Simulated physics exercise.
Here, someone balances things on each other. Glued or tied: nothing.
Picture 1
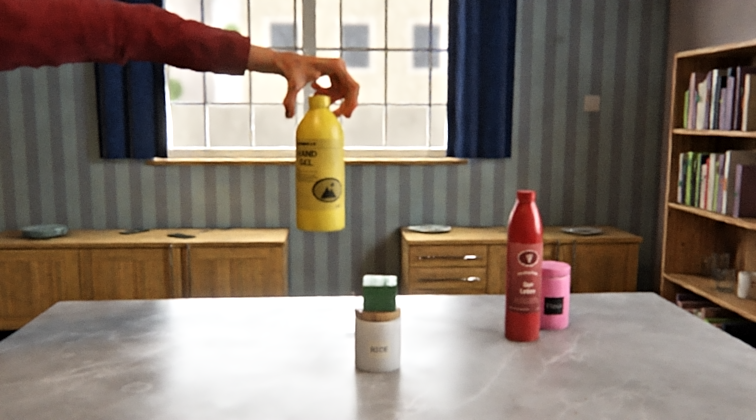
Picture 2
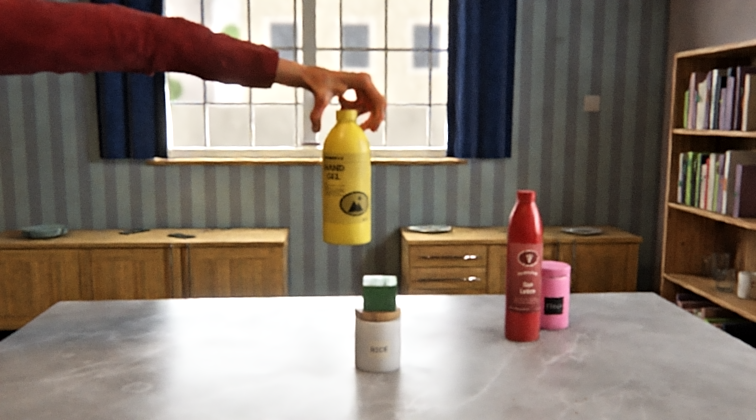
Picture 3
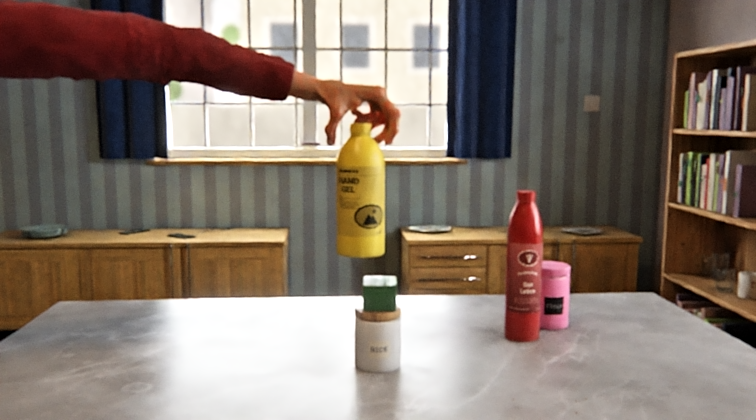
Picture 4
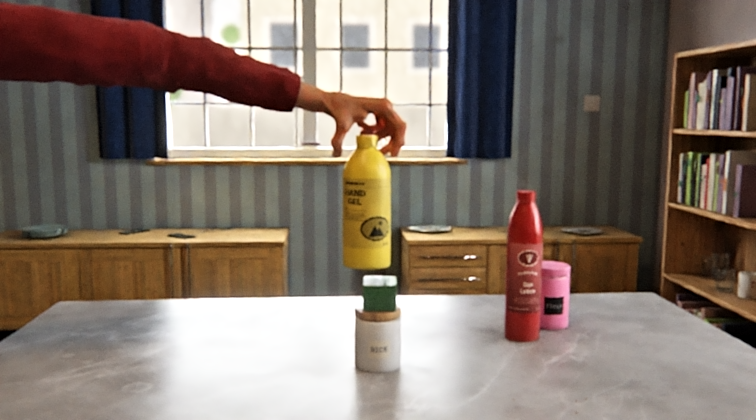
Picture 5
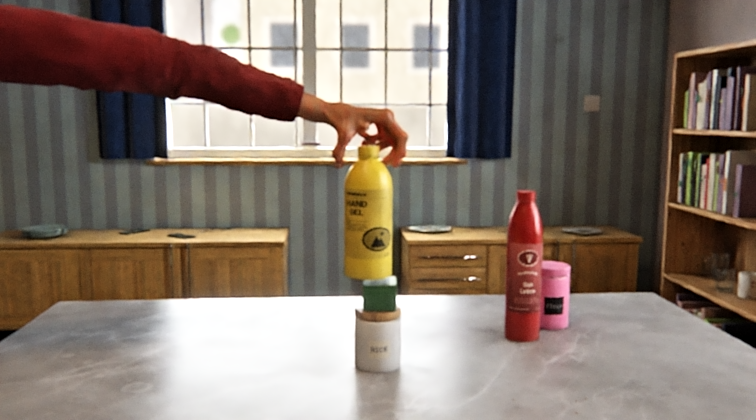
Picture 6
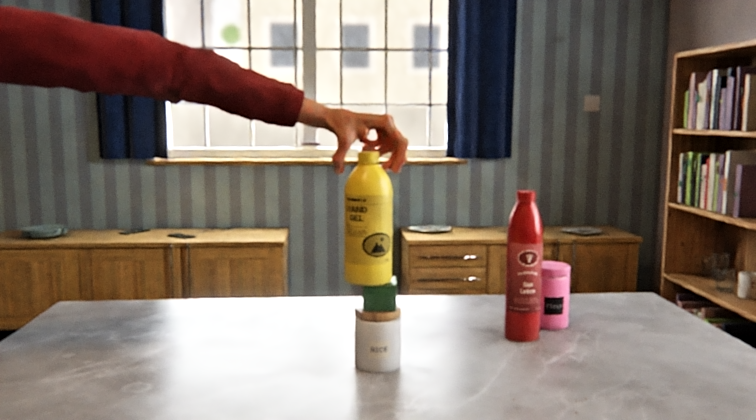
On a grey table in a room with striped walls, a hand in a red sleeve moved a yellow bottle rightward and down onto a green block atop a white container, still gripping its top.
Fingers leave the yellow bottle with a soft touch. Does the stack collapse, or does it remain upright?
Most likely the pile will bear the load.
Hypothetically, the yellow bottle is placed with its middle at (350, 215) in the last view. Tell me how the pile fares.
Then it comes apart.
Then, 0.20 s later than the last frame, all is still.
Then, 0.40 s later than the last frame, yellow bottle resting near (368, 217).
When it is over, all 5 as before. End places, in pixels of the last picture, yellow bottle near (368, 217). The pile stays up.
